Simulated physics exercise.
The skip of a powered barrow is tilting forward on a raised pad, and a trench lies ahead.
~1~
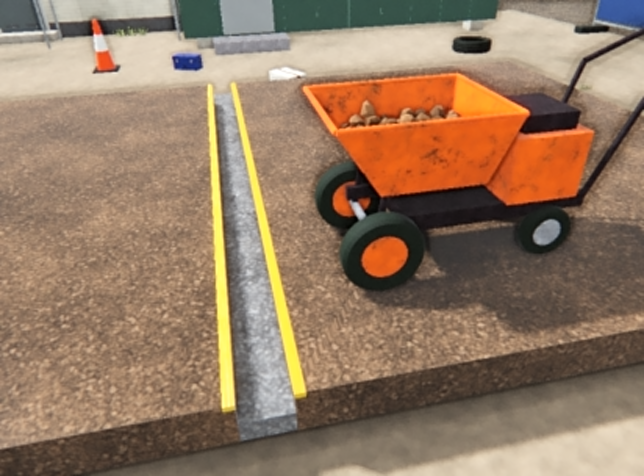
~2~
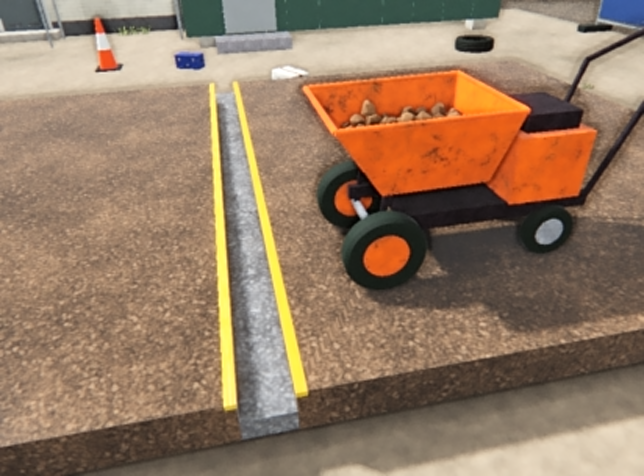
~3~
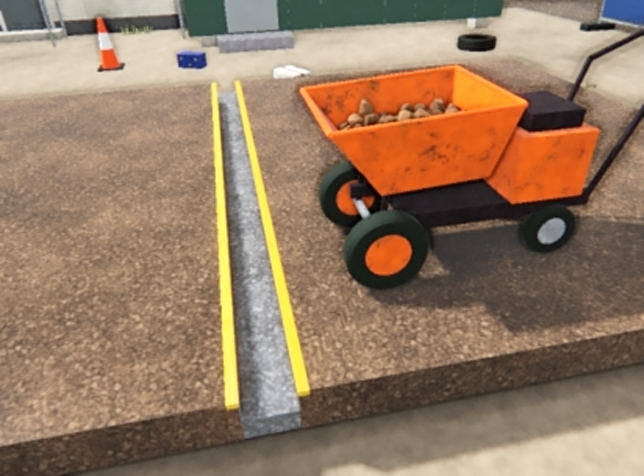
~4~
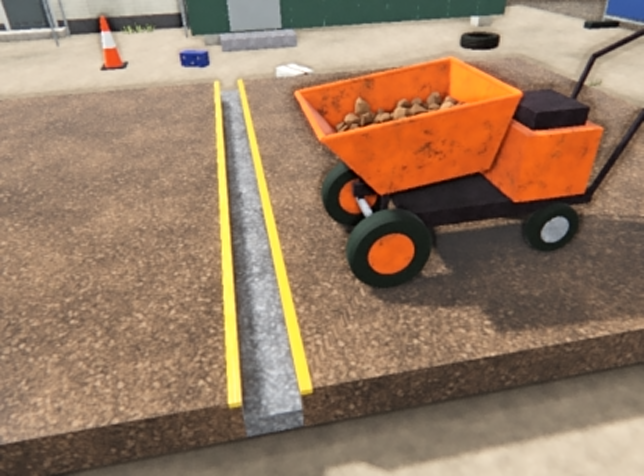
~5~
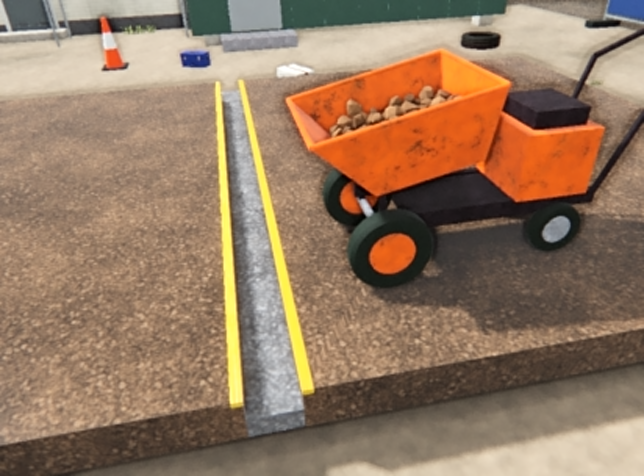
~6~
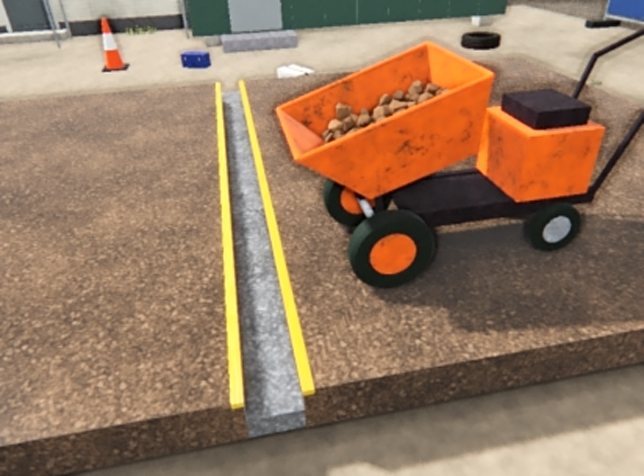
Orange skip of a small wheeled barrow tilting forward to the left, loaded with brown clods, beside a narrow yellow-edged trench.
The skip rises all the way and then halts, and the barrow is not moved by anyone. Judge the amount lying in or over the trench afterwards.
Outside the trench is the majority of the load.
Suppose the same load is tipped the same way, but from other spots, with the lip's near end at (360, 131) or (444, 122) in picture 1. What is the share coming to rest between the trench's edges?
60 % and 20 %.
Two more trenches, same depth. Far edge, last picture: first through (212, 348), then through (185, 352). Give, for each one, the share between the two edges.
First one: 60 per cent; second one: 90 per cent.
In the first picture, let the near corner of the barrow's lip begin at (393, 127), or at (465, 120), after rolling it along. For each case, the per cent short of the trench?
First position: Some 10 percent; second position: Some 60 percent.
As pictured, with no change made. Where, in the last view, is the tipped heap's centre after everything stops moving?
Resting centre, last picture - approx. (217, 268).
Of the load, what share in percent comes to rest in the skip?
It works out to some 30 percent.
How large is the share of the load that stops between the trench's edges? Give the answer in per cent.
I'd estimate close to 20 per cent.
Soon, skip tipped steeply; all in the skip.
A while on, skip tipped steeply; most in the skip; a small part in or heaped over the trench; a small part beyond it.
Towards the end, skip tipped right over; about a third in the skip; about a quarter in or heaped over the trench; about half beyond it.
Finally, skip tipped right over; about a third in the skip; about a quarter in or heaped over the trench; about half beyond it.
